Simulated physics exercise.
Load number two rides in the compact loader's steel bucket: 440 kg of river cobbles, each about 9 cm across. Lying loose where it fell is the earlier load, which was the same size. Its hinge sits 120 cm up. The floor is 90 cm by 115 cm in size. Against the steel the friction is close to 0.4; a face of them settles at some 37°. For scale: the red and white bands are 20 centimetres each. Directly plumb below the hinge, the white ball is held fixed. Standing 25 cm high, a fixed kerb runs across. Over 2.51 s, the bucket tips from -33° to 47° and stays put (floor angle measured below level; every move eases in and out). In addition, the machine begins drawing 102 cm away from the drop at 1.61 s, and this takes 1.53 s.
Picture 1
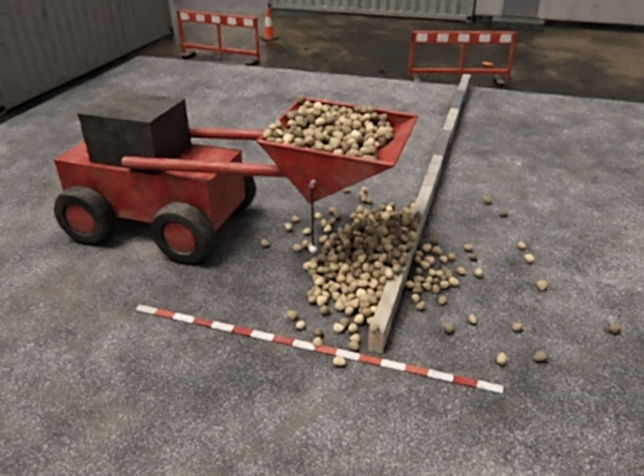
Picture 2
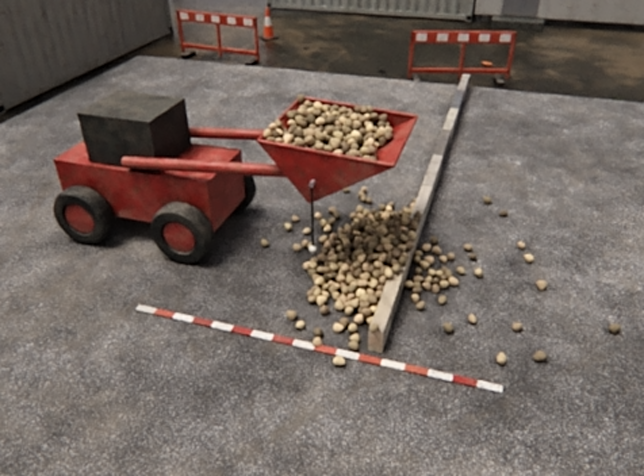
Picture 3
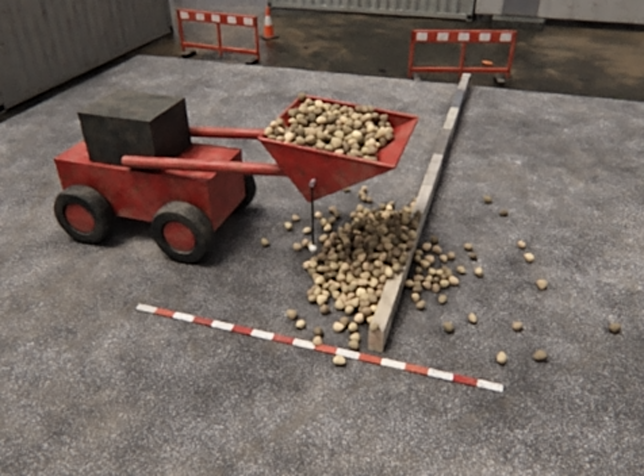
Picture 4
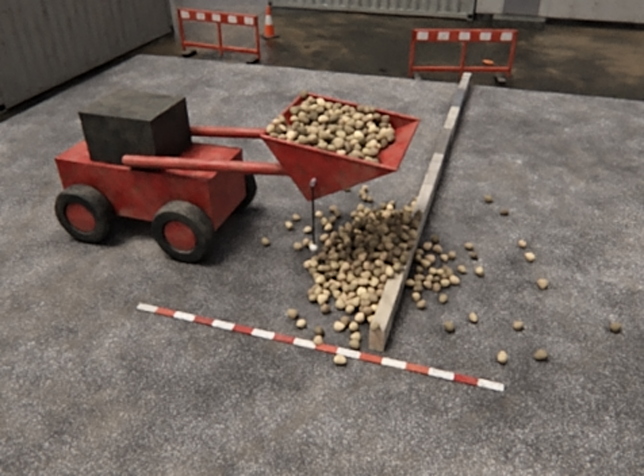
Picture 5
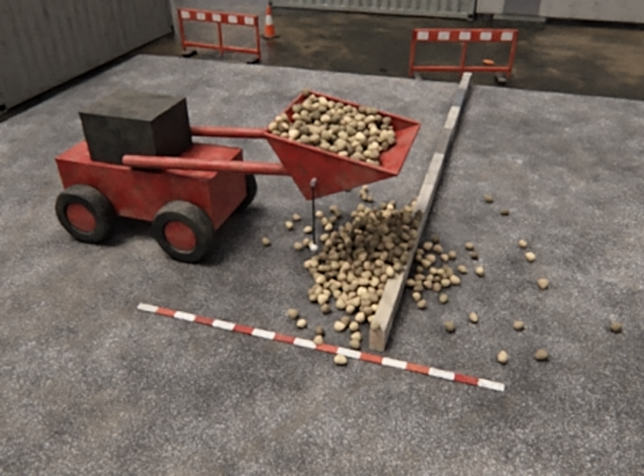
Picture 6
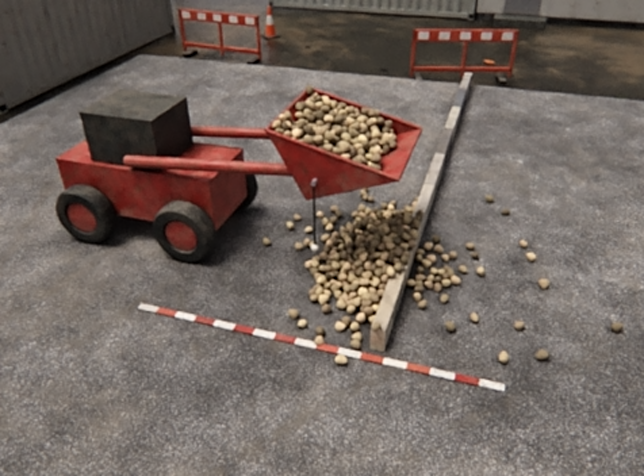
Red loader bucket full of rounded stones tilting slightly forward to the right above a loose pile against a low kerb.
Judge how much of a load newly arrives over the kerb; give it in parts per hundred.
Close to 27 in every hundred.
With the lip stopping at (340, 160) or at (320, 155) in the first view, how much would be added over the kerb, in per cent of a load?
First place: Roughly 0 %; second place: Roughly 0 %.
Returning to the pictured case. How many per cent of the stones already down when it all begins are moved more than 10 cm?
The answer is about 15 per cent.
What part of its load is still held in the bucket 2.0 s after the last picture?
That works out to about 0 %.
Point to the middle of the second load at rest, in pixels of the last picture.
Middle: Approx. (376, 251) px.
Then, 1.3 s after the last picture the floor is at 34°; in per cent of one load, 69 in the bucket, 118 on this side of the kerb, 13 over the kerb; the foremost stones are at (535, 289).
Then, 2.0 s after the last picture the floor is at 47°; in per cent of one load, 0 in the bucket, 165 on this side of the kerb, 35 over the kerb; the foremost stones are at (538, 291).
Then, 3.0 s after the last picture the floor is at 47°; in per cent of one load, 0 in the bucket, 164 on this side of the kerb, 36 over the kerb; the foremost stones are at (543, 276).
Then, 5.7 s after the last picture the floor is at 47°; in per cent of one load, 0 in the bucket, 164 on this side of the kerb, 36 over the kerb; the foremost stones are at (543, 276). Net gain over the kerb, 27.
